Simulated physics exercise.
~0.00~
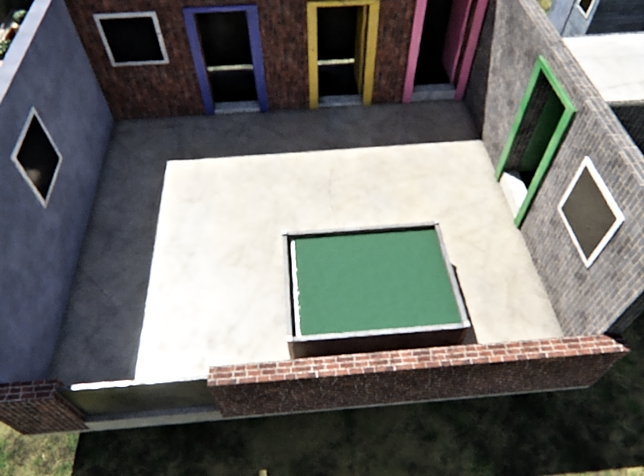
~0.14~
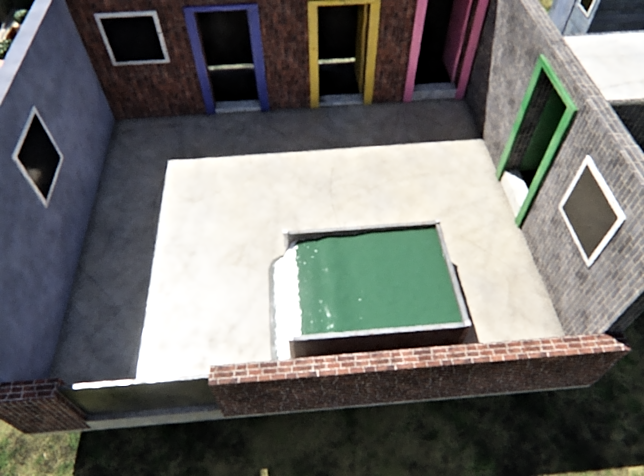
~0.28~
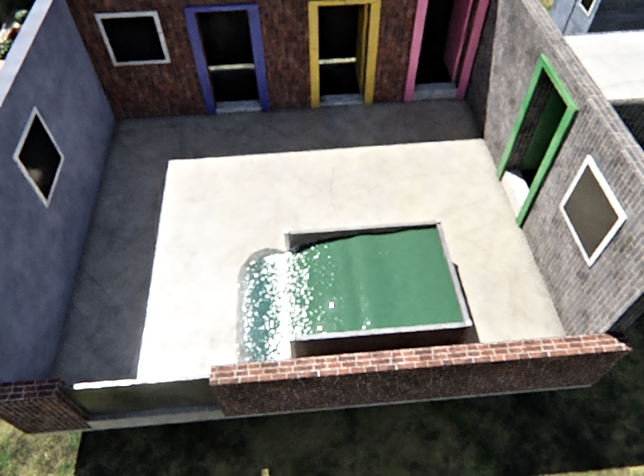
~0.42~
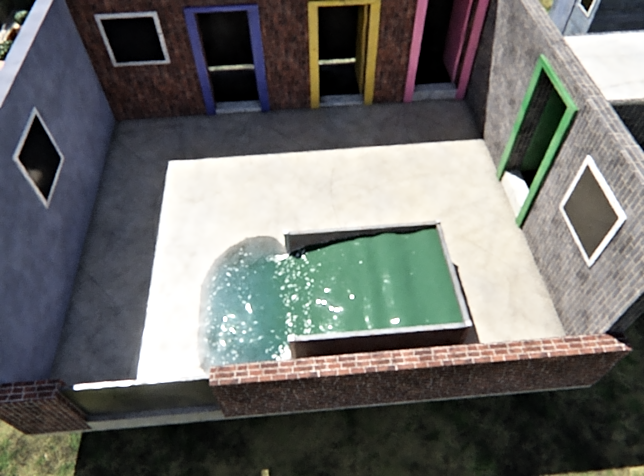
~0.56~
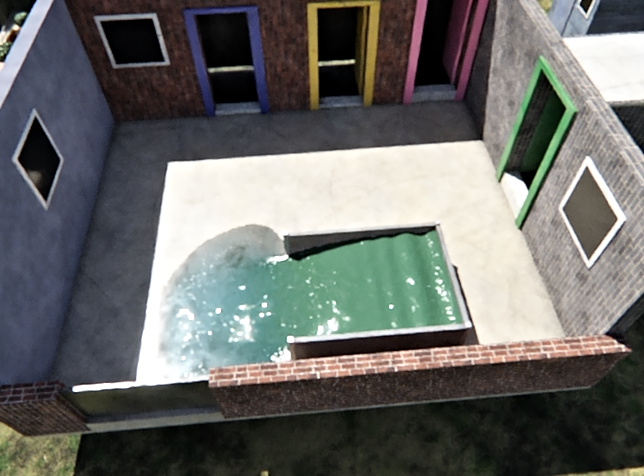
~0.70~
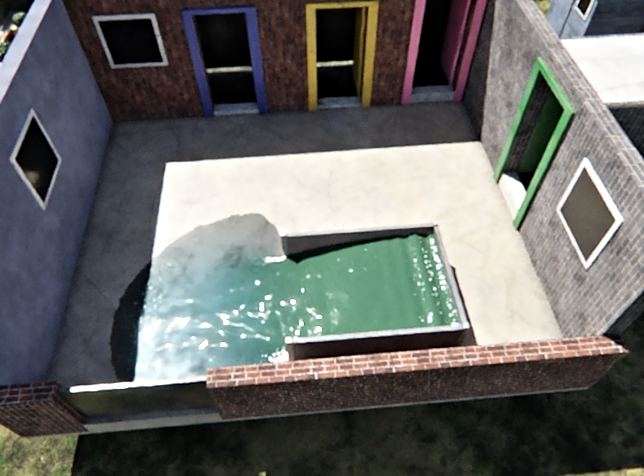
Green water burst out of the left side of a raised tank in a walled yard, then fanned across the pale floor toward the left wall while the level inside the tank dropped.
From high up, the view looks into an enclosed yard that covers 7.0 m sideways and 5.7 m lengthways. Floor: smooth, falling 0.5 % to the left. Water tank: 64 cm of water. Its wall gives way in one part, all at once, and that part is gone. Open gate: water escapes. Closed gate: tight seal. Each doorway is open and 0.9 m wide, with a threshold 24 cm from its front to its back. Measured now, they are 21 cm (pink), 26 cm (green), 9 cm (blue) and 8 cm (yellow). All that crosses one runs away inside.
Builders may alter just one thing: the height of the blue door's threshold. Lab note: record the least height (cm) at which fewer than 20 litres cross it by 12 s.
Least height: 10 cm.
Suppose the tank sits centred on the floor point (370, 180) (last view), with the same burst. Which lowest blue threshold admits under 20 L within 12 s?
In this case, 8.0 cm or so.
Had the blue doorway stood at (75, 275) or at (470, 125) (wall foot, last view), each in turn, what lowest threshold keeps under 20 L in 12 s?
Roughly 23 cm, then roughly 10.0 cm.
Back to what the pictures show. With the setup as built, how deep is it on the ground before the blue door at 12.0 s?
5.5 cm.
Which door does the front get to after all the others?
Answer: Green.
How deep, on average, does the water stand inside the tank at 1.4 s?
Near 34 cm, averaged.
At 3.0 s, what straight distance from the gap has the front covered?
Roughly 5.6 metres.
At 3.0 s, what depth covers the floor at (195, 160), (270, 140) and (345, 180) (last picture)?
Around 1 cm, 0 cm and 0 cm.
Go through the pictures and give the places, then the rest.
In the first frame, still water, 64 cm deep, in the water tank at (369, 279); the blue door at (230, 68) is dry.
In the second frame, the front is at (276, 352), 0.3 m from the gap at (292, 301); 0.3 m2 of floor is wet, 64 cm left at the back.
In the third frame, the gap is at (293, 302), the front 0.7 m out at (242, 347); the back of the water tank holds 64 cm.
In the fourth frame, water pours out at (293, 303) and has run 1.3 m, to (203, 331); about 9 cm deep outside, 64 cm at the back.
In the fifth frame, the front is at (162, 352), 1.8 m from the gap at (292, 305); 4.1 m2 of floor is wet, 59 cm left at the back.
In the sixth frame, water pours out at (290, 306) and has run 2.4 m, to (118, 340); about 6 cm deep outside, 54 cm at the back; 2.8 m in a straight line remain to the blue door at (229, 70).
After 1.4 s water covers 30 % of the floor, deepest (41 cm) near (40, 410); it has not reached the blue door.
After 3.0 s water covers 35 % of the floor, deepest (32 cm) near (40, 410); it has not reached the blue door.
After 12.0 s water covers 100 % of the floor, deepest (14 cm) near (563, 363); 6 cm at the blue door, 30 litres in over its 9 cm threshold.
At the blue door as built, the water arrived by 3.7 s and peaked near 15 cm at 4.8 s.
With a threshold of 8.5 cm, 35 litres would have come in within the 12 s; with 12 cm, 10 litres. So under 20 litres takes about 10 cm.
